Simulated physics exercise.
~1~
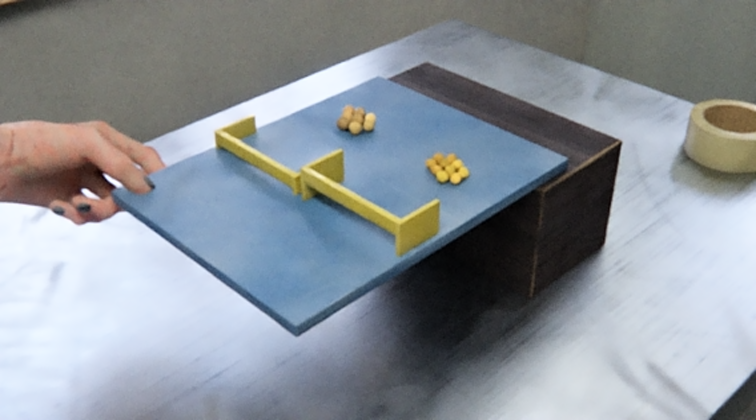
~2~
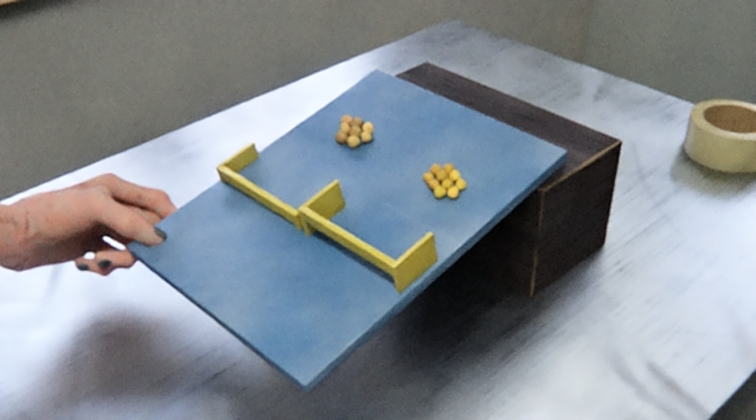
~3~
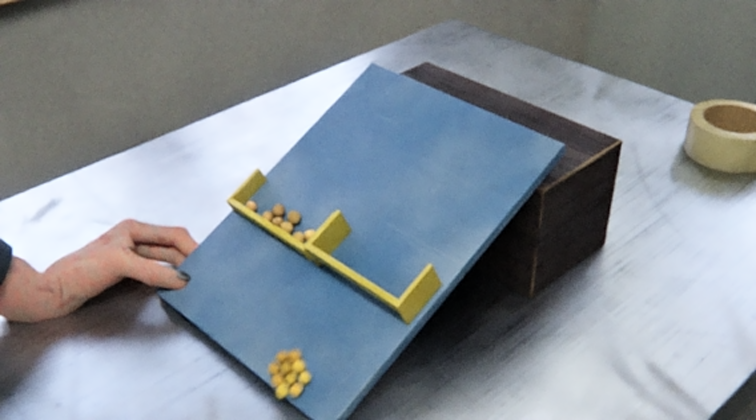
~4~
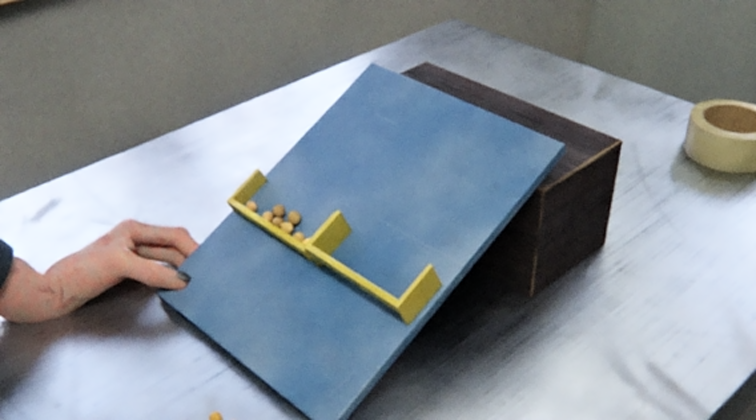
Hand lowering one end of a blue board, yellow beads slipping under one yellow bar while tan ones stay caught behind another.
